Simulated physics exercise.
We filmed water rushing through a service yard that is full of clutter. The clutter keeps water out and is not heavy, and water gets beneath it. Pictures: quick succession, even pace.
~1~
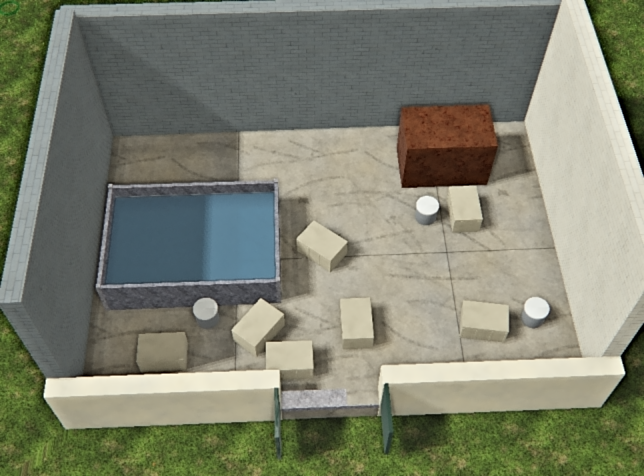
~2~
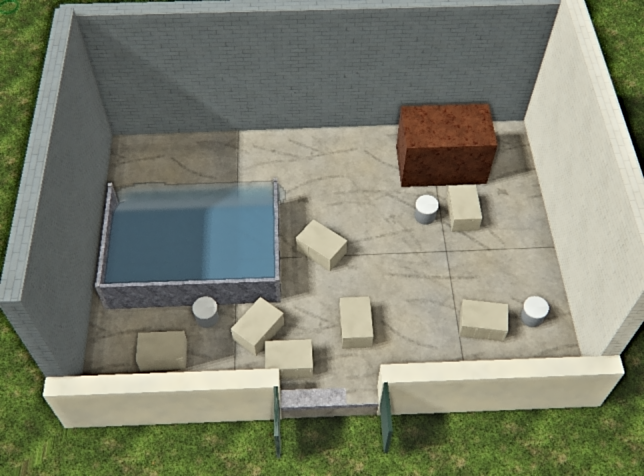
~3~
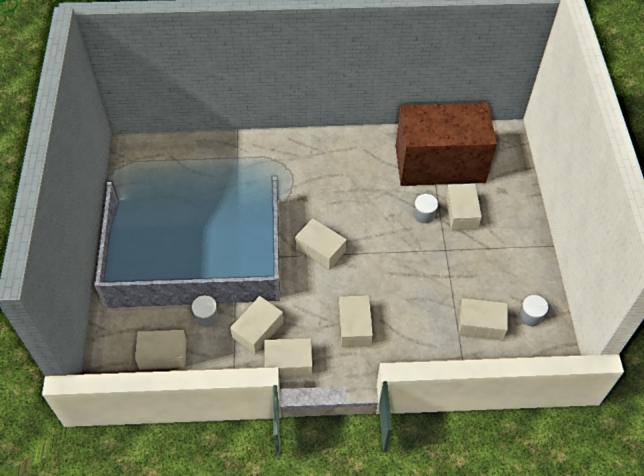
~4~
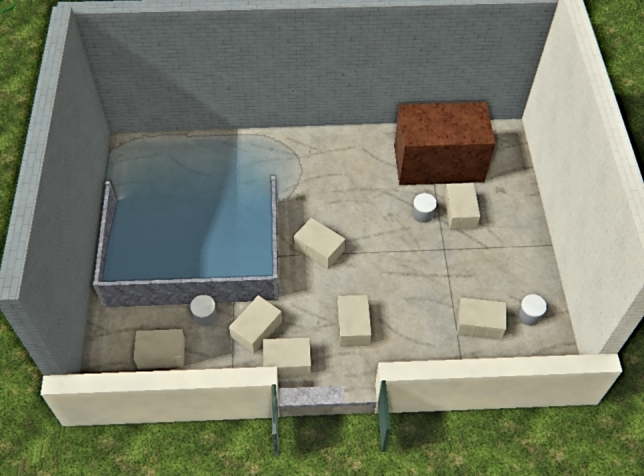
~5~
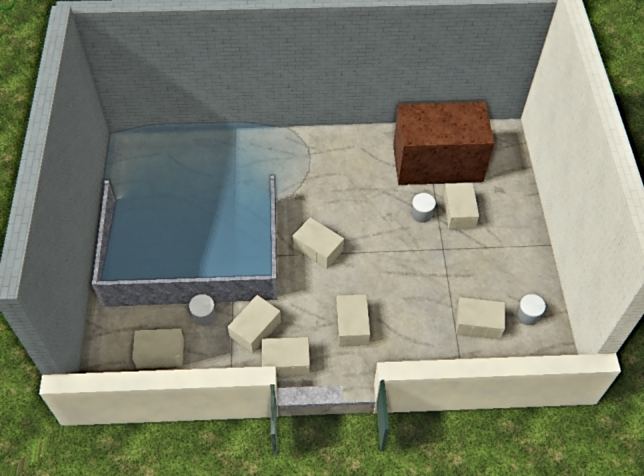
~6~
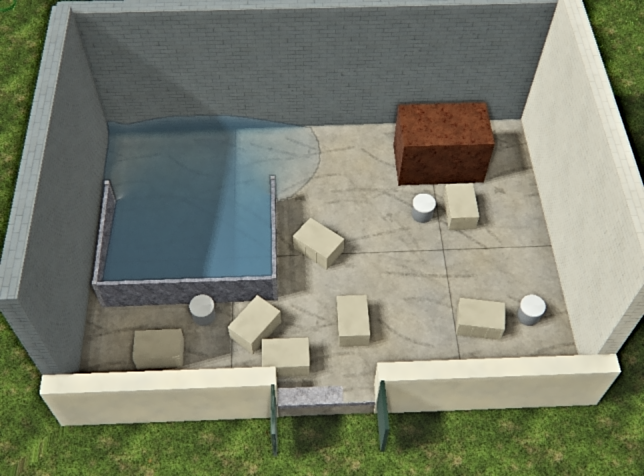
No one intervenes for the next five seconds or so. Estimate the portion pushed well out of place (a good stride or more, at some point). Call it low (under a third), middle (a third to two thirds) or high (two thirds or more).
Low.
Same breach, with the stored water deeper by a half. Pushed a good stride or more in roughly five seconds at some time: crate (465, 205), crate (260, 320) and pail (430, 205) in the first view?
As asked: Fell short, fell short, went the distance.
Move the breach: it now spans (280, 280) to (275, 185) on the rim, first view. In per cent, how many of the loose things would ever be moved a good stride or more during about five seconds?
Roughly 60 %.
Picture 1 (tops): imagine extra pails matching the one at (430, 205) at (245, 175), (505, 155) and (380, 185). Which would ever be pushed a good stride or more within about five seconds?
First driven off; second falls short; third driven off.
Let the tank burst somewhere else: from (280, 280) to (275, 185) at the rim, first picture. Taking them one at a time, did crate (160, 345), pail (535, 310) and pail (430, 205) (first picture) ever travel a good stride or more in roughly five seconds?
The first: Fell short; the second: Went past that; the third: Went past that.
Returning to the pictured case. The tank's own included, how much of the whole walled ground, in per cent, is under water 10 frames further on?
35 per cent, roughly.
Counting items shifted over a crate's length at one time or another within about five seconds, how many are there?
That works out to 1.
A moment on, 0 of 10 are well off their spots; 0 afloat.
Next, 0 of 10 are well off their spots; 0 afloat.
Later, 0 of 10 are well off their spots; 1 afloat.
In the end, 1 of 10 are well off their spots, and 1 have been at some point; 1 afloat.
